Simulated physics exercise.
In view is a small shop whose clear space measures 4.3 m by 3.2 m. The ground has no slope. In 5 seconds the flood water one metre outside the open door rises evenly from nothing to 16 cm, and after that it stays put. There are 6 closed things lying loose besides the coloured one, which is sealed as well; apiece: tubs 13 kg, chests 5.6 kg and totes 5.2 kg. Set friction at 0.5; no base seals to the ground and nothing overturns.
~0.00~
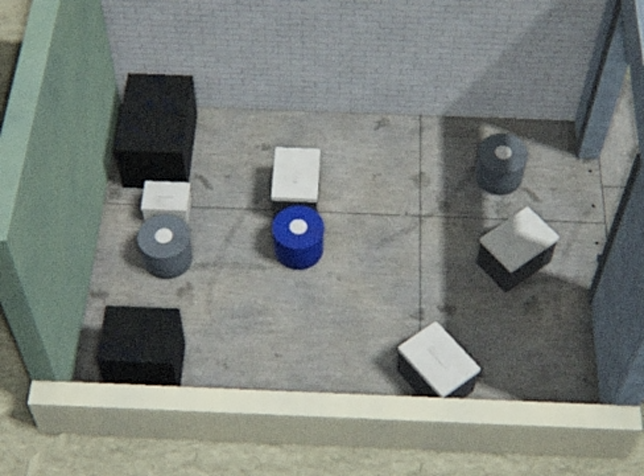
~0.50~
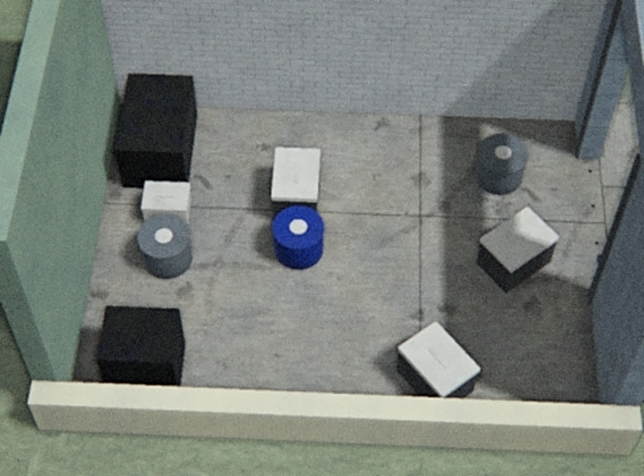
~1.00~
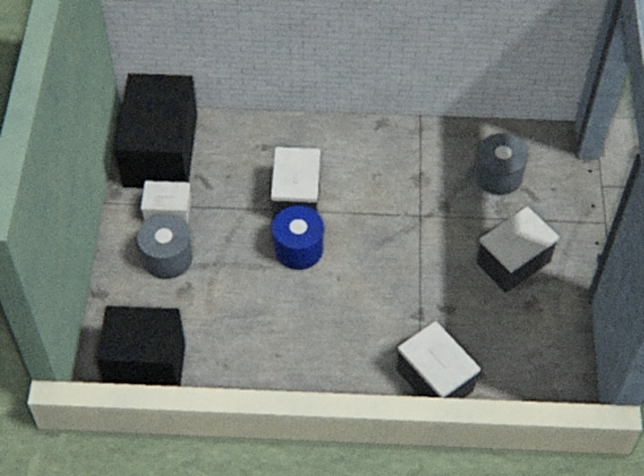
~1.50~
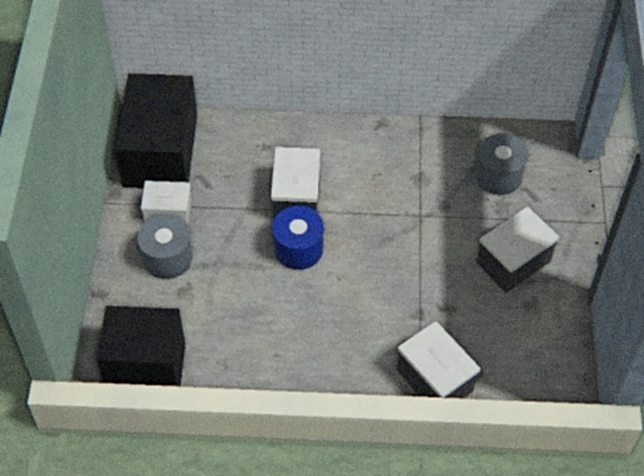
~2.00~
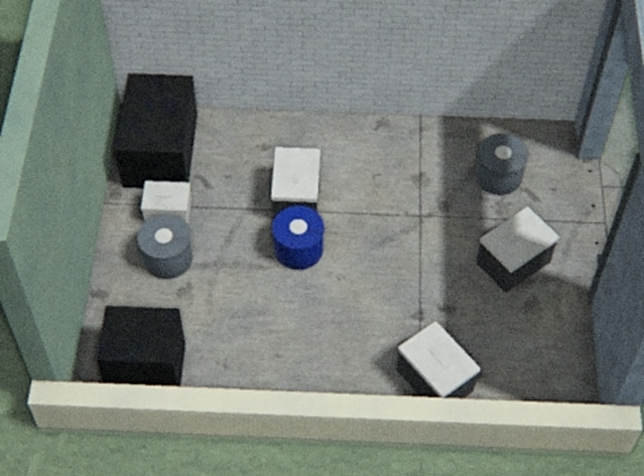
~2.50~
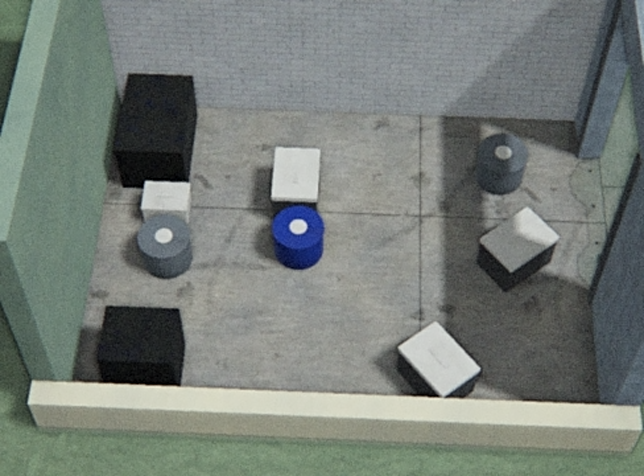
Greenish water spreads outside a walled room to its right opening while the blue tub stays still.
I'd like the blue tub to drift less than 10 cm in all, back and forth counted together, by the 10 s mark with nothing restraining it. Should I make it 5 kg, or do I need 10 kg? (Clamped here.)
Neither will do.
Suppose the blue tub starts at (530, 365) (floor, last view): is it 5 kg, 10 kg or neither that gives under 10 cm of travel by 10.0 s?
Short answer: Any load.
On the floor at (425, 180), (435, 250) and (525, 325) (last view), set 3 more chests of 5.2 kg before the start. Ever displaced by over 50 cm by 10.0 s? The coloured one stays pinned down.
First: Beyond the limit; second: Beyond the limit; third: Inside the limit.
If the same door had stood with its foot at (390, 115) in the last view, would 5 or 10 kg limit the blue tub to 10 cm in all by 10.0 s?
Then neither weight holds it.
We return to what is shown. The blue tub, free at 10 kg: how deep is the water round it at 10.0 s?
Depth: Approx. 7 cm.
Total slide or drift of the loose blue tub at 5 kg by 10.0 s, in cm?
I'd say roughly 200 centimetres in all.
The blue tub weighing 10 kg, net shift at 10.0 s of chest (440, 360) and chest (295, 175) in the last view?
Respectively 40 and 80 cm.
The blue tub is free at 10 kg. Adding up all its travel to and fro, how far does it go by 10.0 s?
About 40 cm.
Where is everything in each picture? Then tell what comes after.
In the first frame, the blue tub at (298, 227), on the bottom; water covers 0.0 m2; 0 of 7 have shifted.
In the second frame, the blue tub at (298, 227), on the bottom; water covers 0.0 m2; 0 of 7 have shifted.
In the third frame, the blue tub at (298, 227), on the bottom; 0.0 m2 under water; 0 of 7 have shifted.
In the fourth frame, the blue tub at (298, 227), on the bottom; water covers 0.0 m2; 0 of 7 have shifted.
In the fifth frame, the blue tub at (298, 227), on the bottom; water covers 0.0 m2; 0 of 7 have shifted.
In the sixth frame, the blue tub at (298, 227), on the bottom; 0.0 m2 under water; 0 of 7 have shifted.
After 3.5 s the blue tub would be 0 cm from its start with 5 kg and 0 cm from its start with 10 kg; 0 cm of water round it then.
After 4.5 s the blue tub would be 0 cm from its start with 5 kg and 0 cm from its start with 10 kg; 0 cm of water round it then.
After 7.0 s the blue tub would be 63 cm from its start with 5 kg and 5 cm from its start with 10 kg; 4 cm of water round it then.
After 10.0 s the blue tub would be 175 cm from its start with 5 kg and 37 cm from its start with 10 kg; 7 cm of water round it then.
